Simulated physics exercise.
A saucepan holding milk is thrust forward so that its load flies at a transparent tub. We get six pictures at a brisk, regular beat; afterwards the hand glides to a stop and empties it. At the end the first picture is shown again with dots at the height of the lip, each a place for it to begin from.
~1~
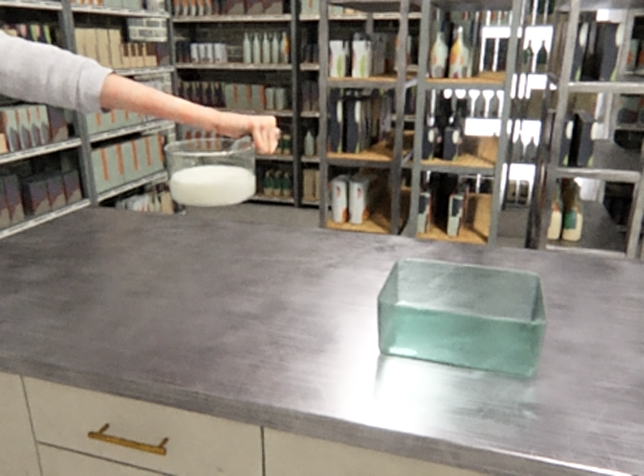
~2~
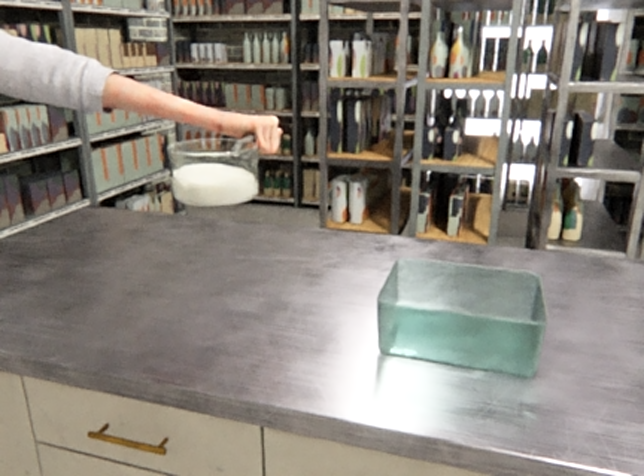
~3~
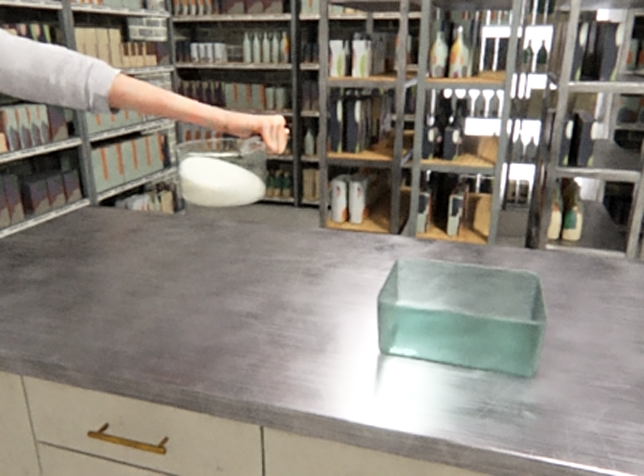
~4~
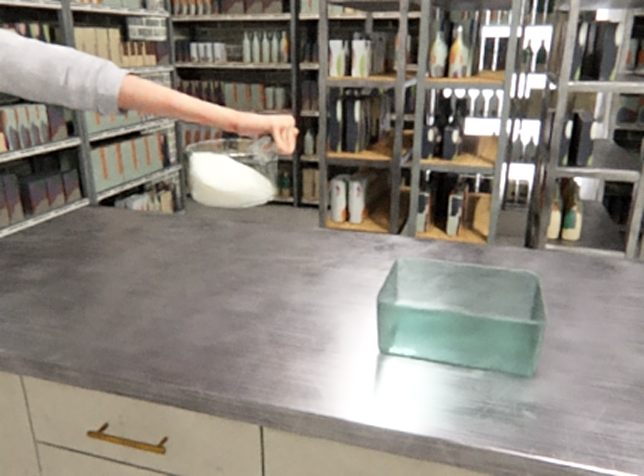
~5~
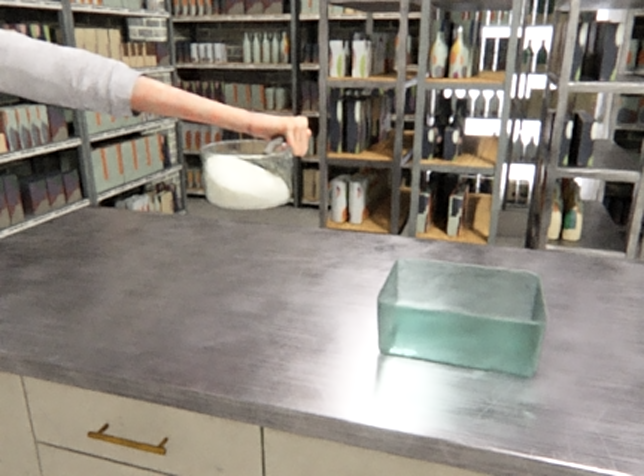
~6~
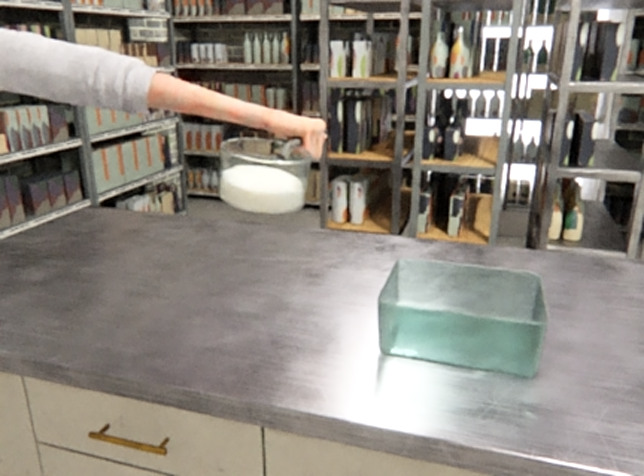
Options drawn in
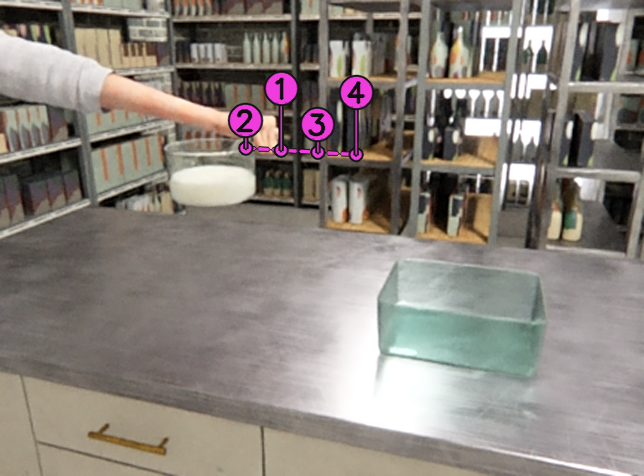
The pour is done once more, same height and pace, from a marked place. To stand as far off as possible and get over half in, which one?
Use dot 1.
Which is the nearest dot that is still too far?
Dot 2.
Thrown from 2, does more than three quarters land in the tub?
No.
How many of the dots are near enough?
Three of them.
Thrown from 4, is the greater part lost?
No, that is safe.
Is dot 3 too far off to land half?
No.
On the marked copy, 1 at (281, 150); 2 at (245, 148); 3 at (317, 152); 4 at (356, 154).
With 1, about 65 % lands in the tub, 24 % falls short and 11 % goes beside or beyond.
With 2, about 31 % lands in the tub, 65 % falls short and 4 % goes beside or beyond.
With 3, about 84 % lands in the tub, 7 % falls short and 9 % goes beside or beyond.
With 4, about 80 % lands in the tub, 8 % falls short and 12 % goes beside or beyond.
